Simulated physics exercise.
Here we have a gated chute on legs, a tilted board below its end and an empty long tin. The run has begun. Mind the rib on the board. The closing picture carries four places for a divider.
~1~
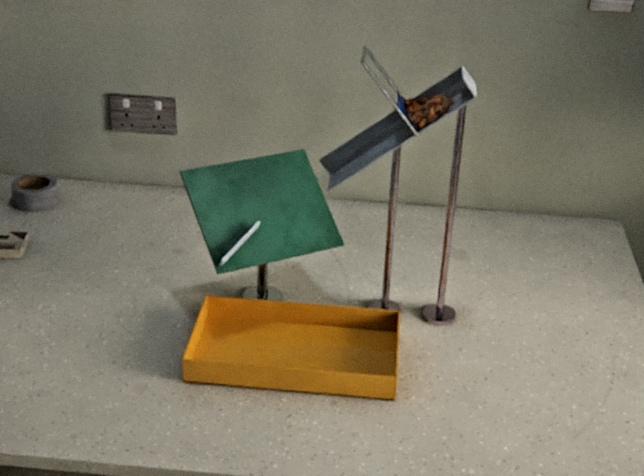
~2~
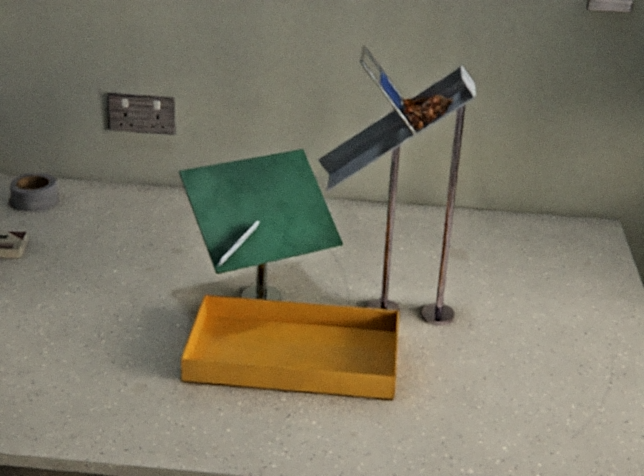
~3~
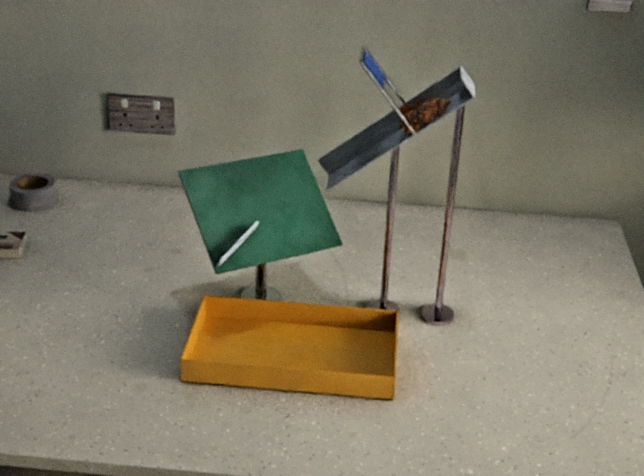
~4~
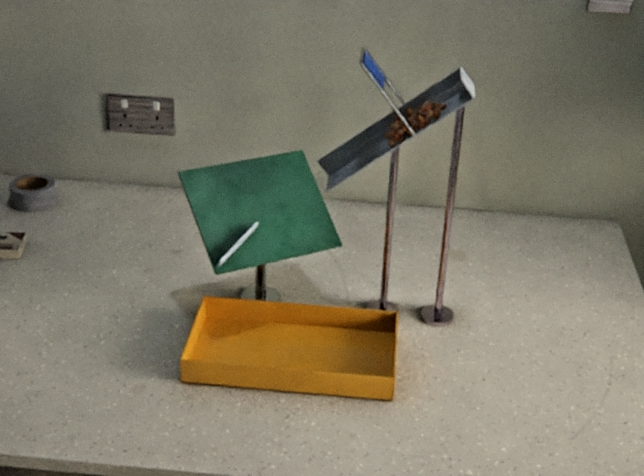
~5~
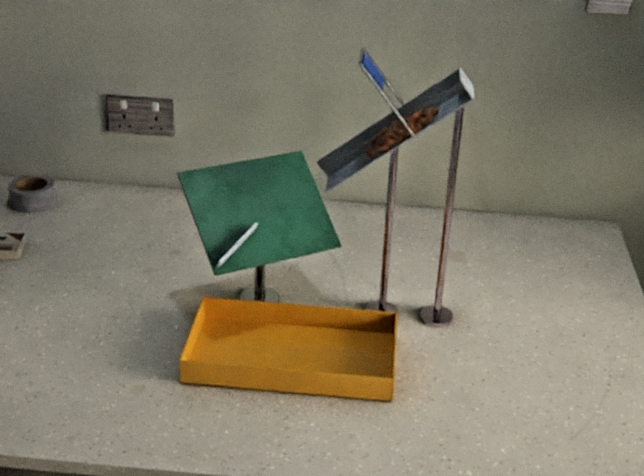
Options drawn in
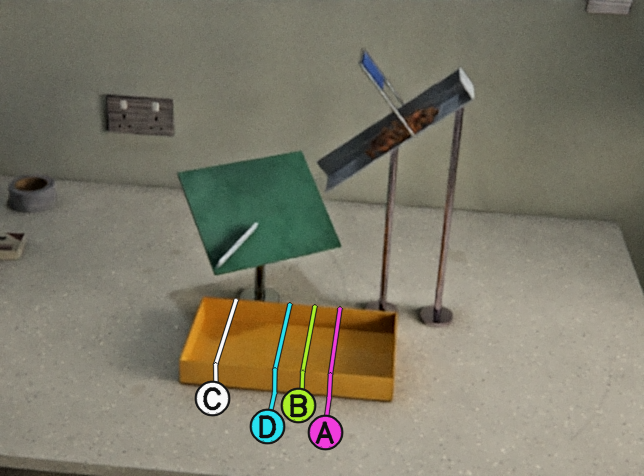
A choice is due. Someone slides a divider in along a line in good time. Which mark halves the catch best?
Best: D.
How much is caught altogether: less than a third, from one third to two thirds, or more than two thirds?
About that: More than two thirds.
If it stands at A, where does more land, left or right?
More lands on the left.
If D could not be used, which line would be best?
Here it is line B.
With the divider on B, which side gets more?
The left side.
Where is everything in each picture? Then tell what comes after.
In the first frame, load behind the gate at (426, 107), bits of cat kibble; lip of the chute at (330, 183), sloping fairly steeply.
In the second frame, middle of the board at (262, 208), tilted fairly steeply; middle of its low edge at (282, 258); of its high edge at (243, 159).
In the third frame, front corners of the tin at (181, 359) and (395, 377), empty; front of the load at (406, 126).
In the fourth frame, middle of the load at (412, 120); its front at (389, 136), about a quarter of the way to the lip; rib from (258, 222) to (220, 261).
In the fifth frame, middle of the load at (406, 130); its front at (369, 152), about half of the way to the lip.
On the marked copy, line A crosses the front rim at (330, 373); line B crosses the front rim at (302, 371); line C crosses the front rim at (215, 363); line D crosses the front rim at (275, 368).
Choosing A, of what is caught, nearly all on the left of the divider, a small part on the right.
Choosing B, of what is caught, most on the left of the divider, about a quarter on the right.
Choosing C, of what is caught, none on the left of the divider, all on the right.
Choosing D, of what is caught, about half on the left of the divider, about half on the right.
